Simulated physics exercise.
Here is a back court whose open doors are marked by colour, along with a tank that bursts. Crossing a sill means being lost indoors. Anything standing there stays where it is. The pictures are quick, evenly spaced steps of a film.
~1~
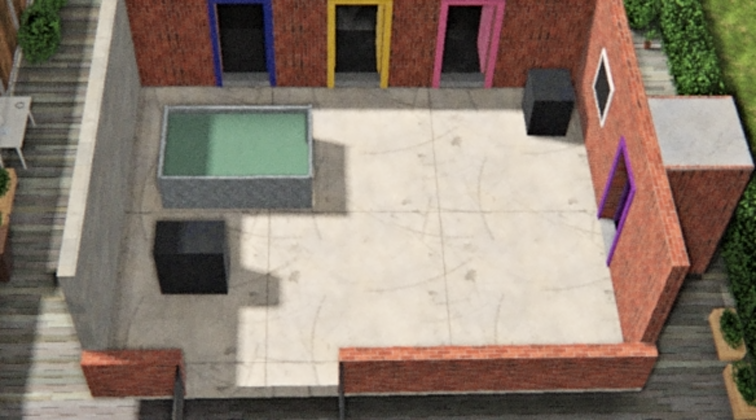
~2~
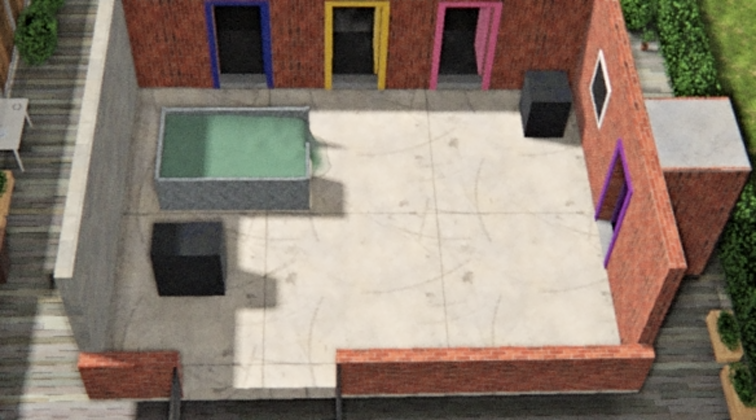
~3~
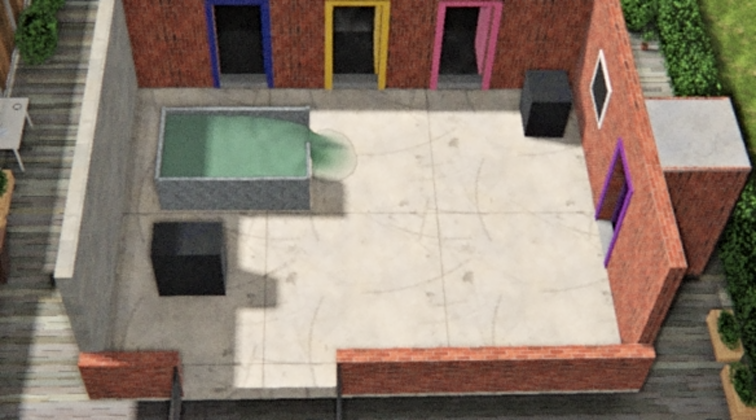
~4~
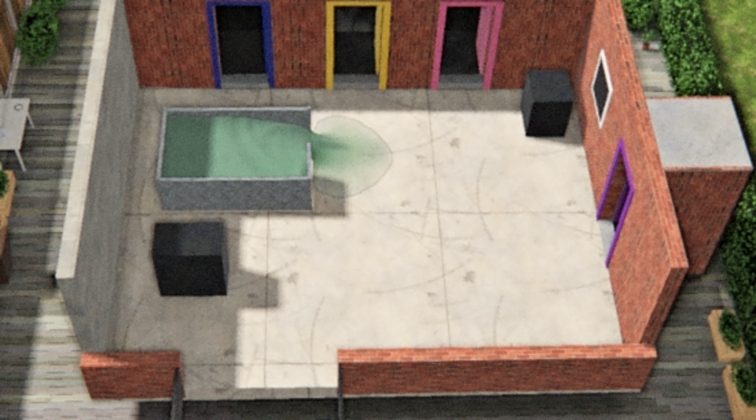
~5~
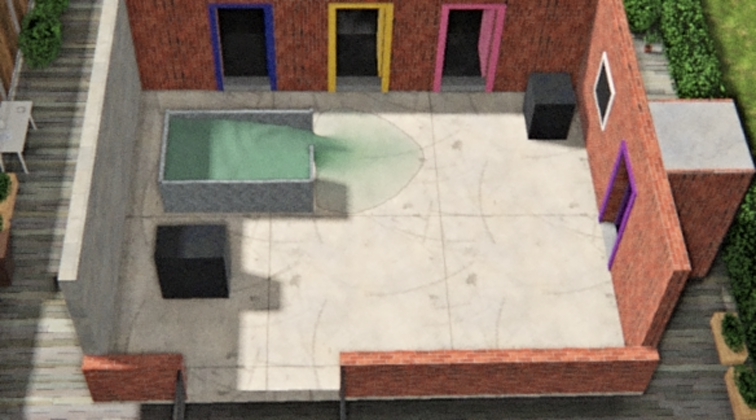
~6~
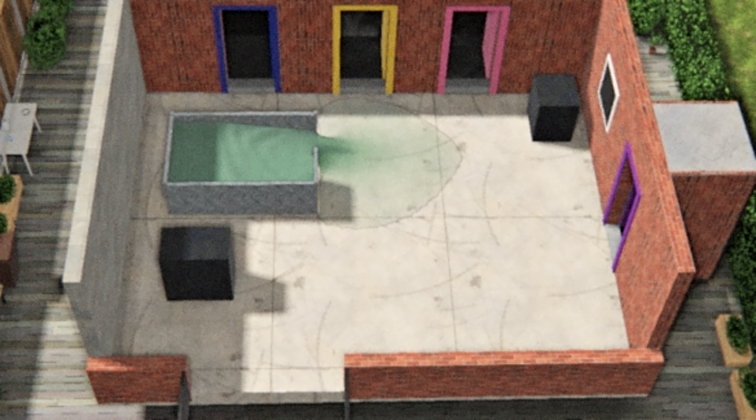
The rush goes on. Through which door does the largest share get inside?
The purple one.
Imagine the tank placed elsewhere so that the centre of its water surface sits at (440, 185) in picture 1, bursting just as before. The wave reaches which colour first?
That would be the one in purple.
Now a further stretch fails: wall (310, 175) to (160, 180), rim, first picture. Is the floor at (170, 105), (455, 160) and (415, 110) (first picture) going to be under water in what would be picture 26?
The first spot is soaked through, the second is left untouched and the third is left untouched.
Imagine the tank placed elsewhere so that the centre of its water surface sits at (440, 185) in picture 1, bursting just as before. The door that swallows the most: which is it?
Answer: The purple one.
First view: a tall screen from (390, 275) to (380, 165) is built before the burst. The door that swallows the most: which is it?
Answer: The door marked purple.
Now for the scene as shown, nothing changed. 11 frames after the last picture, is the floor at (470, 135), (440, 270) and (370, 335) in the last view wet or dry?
Taking them one at a time, they come out soaked, soaked, high and dry.
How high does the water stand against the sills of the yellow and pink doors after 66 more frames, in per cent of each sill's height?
Approx. 20 % followed by 40 %.
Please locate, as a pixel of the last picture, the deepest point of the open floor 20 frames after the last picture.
I would choose the pixel (550, 102).
A moment on, water covers 30 % of the floor; yellow door wet at the sill, nothing in, pink door wet at the sill, nothing in, purple door not reached, blue door not reached.
Next, water covers 40 % of the floor; yellow door a trickle in, pink door wet at the sill, nothing in, purple door wet at the sill, nothing in, blue door not reached.
Then, water covers 45 % of the floor; yellow door a trickle in, pink door wet at the sill, nothing in, purple door some in, blue door not reached.
Later, water covers 50 % of the floor; yellow door a trickle in, pink door a trickle in, purple door a lot in, blue door not reached.
In the end, water covers 80 % of the floor; yellow door a trickle in, pink door a trickle in, purple door a lot in, blue door not reached; the purple door has let in the most.
